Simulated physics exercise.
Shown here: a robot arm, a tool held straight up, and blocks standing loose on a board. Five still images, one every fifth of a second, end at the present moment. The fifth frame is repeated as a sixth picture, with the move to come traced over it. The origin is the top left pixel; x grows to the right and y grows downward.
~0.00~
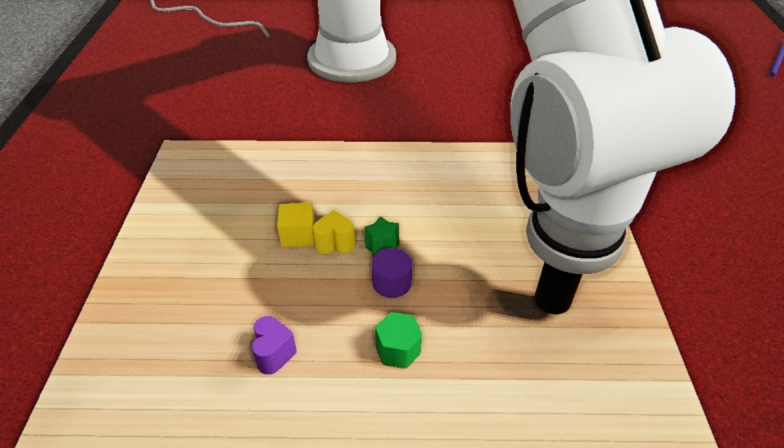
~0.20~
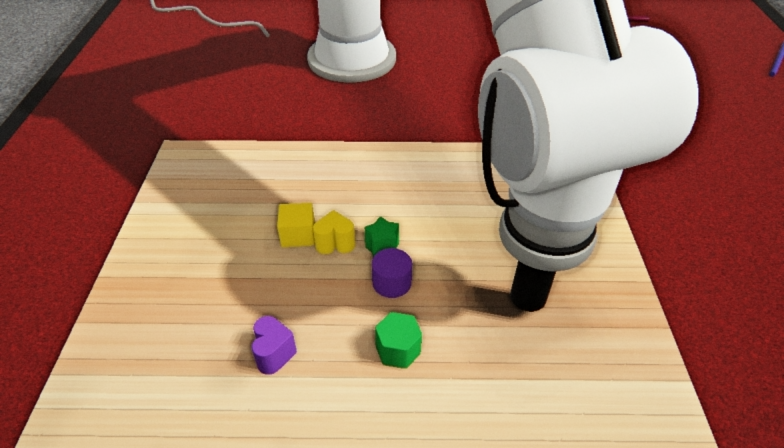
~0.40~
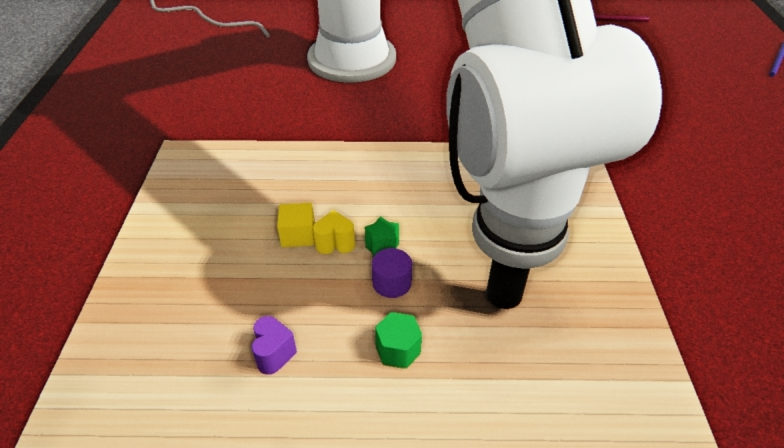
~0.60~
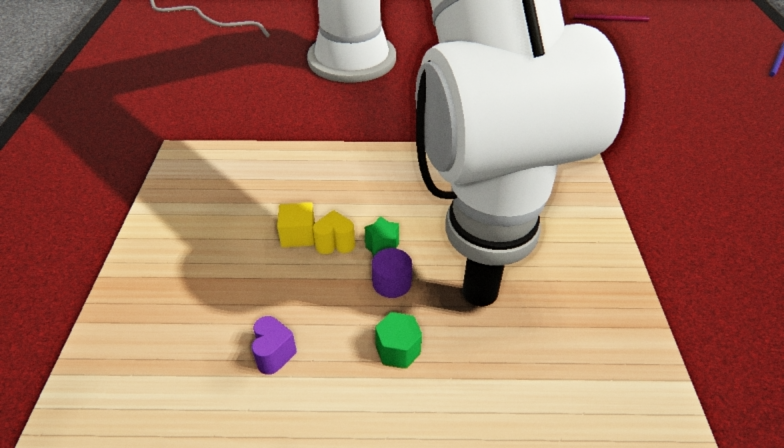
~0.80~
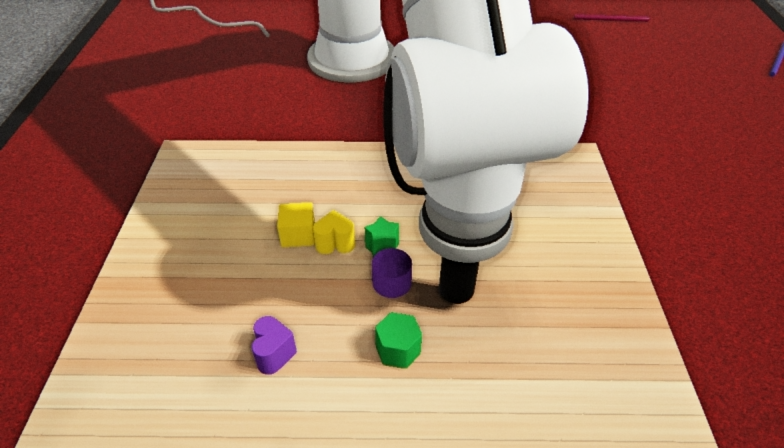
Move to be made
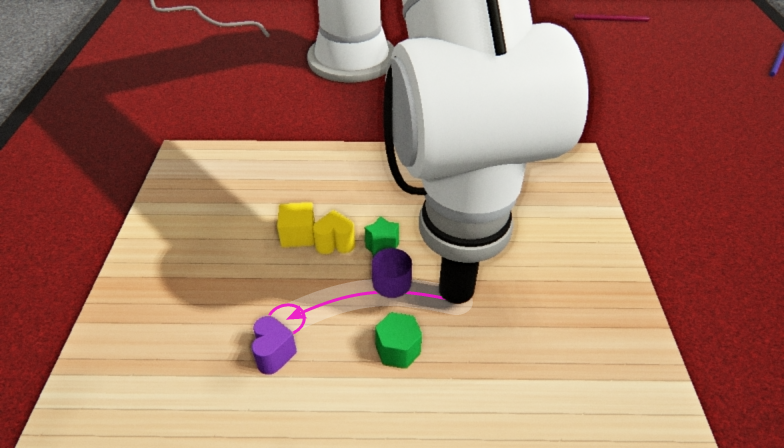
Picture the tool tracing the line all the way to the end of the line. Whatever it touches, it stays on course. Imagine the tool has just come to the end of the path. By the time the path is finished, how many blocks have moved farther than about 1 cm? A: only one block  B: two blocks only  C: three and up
A: Only one block.
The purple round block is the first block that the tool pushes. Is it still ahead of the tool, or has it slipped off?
The purple round block slips off.
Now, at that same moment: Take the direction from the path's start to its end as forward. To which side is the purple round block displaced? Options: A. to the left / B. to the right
B (to the right)
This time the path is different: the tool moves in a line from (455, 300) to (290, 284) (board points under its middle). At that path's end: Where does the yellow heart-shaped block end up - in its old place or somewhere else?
The push reaches it.
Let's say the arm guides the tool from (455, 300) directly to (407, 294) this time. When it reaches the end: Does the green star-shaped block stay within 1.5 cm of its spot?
Final answer: Yes.
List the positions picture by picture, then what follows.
In the first frame, lower end of the tool (553, 300), tops of blocks, purple heart-shaped block (269, 335), purple round block (392, 262).
In the second frame, tool (528, 298), blocks as before.
In the third frame, tool (504, 295), blocks as before.
In the fourth frame, tool (480, 293), blocks as before.
In the fifth frame, tool (456, 290), purple heart-shaped block (269, 335), purple round block (392, 262).
The drawn path runs from (455, 300) over (398, 292) and (341, 298) to (286, 320).
What follows on the original path. One third of the way, tool (398, 282); purple round block (367, 255).
Two thirds of the way, tool (339, 288); purple round block (341, 248).
At the end, tool (284, 309); purple heart-shaped block not moved; purple round block (341, 248).
